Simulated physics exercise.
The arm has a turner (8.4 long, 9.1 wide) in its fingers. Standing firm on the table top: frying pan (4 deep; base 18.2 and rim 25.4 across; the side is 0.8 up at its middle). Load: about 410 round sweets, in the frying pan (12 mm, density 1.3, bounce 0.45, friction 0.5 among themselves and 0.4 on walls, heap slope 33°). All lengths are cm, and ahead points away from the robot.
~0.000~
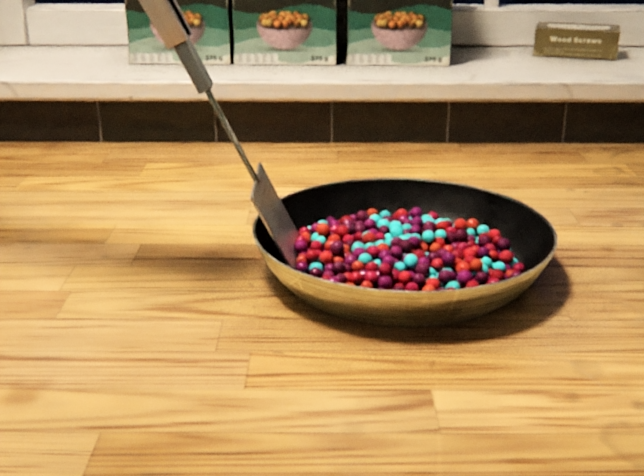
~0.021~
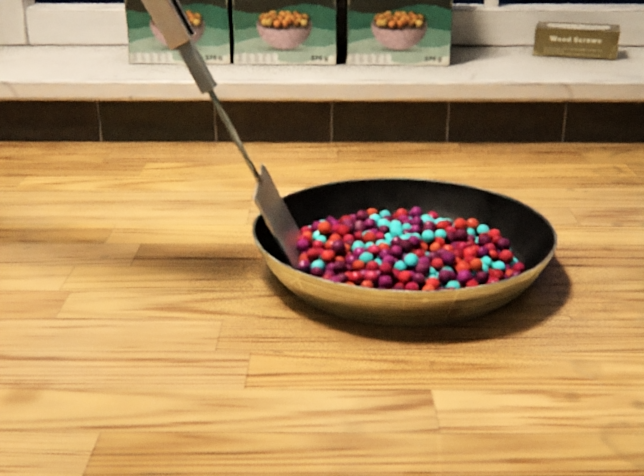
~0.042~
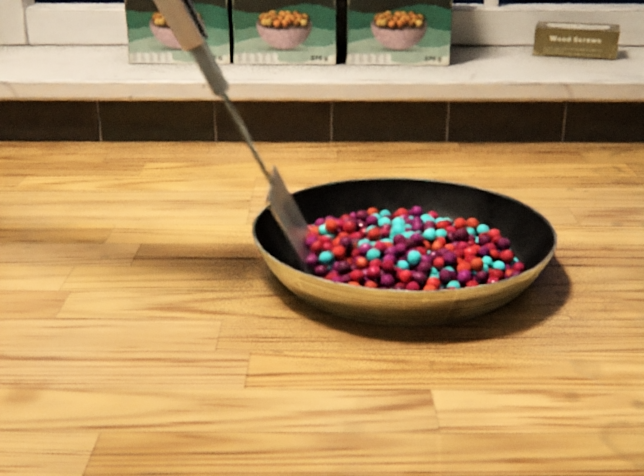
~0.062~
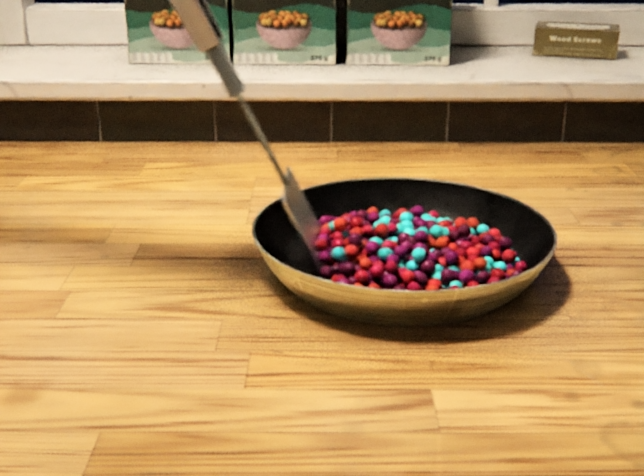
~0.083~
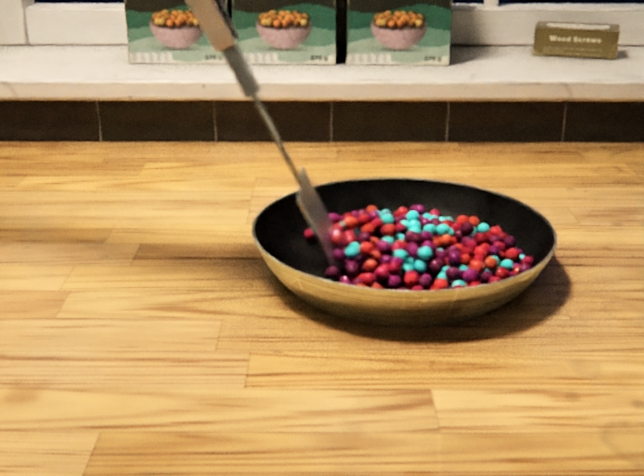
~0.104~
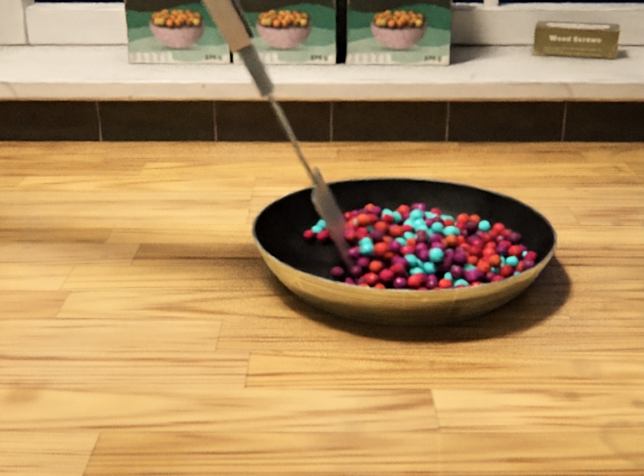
A turner slid slowly rightward through a heap of small red, purple and turquoise balls in a black-lined frying pan on a wooden counter, pushing some of them along while the pan stayed still.
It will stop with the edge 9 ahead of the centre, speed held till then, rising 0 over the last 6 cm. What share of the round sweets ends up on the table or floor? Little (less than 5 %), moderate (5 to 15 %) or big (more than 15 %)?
Answer: Big; more than 15 % of the round sweets finish on the table or floor.
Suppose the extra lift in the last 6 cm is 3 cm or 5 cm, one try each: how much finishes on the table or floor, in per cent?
Some 25 and 15 per cent.
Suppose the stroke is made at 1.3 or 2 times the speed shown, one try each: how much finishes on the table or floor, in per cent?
About 25 and 40 per cent.
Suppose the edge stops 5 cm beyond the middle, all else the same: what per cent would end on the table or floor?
In that case some 0 per cent.
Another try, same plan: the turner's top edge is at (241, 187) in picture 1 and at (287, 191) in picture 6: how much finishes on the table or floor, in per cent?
About 10 per cent.
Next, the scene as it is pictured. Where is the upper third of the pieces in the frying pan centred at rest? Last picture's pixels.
Around (510, 234).
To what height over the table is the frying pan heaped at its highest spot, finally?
Roughly 5.5 cm.
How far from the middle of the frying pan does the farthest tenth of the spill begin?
About 25 cm.
After 0.18 s, sloping 64°, highest piece 5 above the table; 412 in the frying pan.
After 0.26 s, sloping 64°, highest piece 5 above the table; 411 in the frying pan, 1 on the blade or in flight.
After 0.50 s, sloping 64°, highest piece 6 above the table; 326 in the frying pan, 77 on the table or floor, 9 on the blade or in flight.
After 1.55 s, sloping 64°, highest piece 5 above the table; 325 in the frying pan, 87 on the table or floor.
In the end, 325 in the frying pan, 87 on the table or floor. That is 21 % on the table or floor.
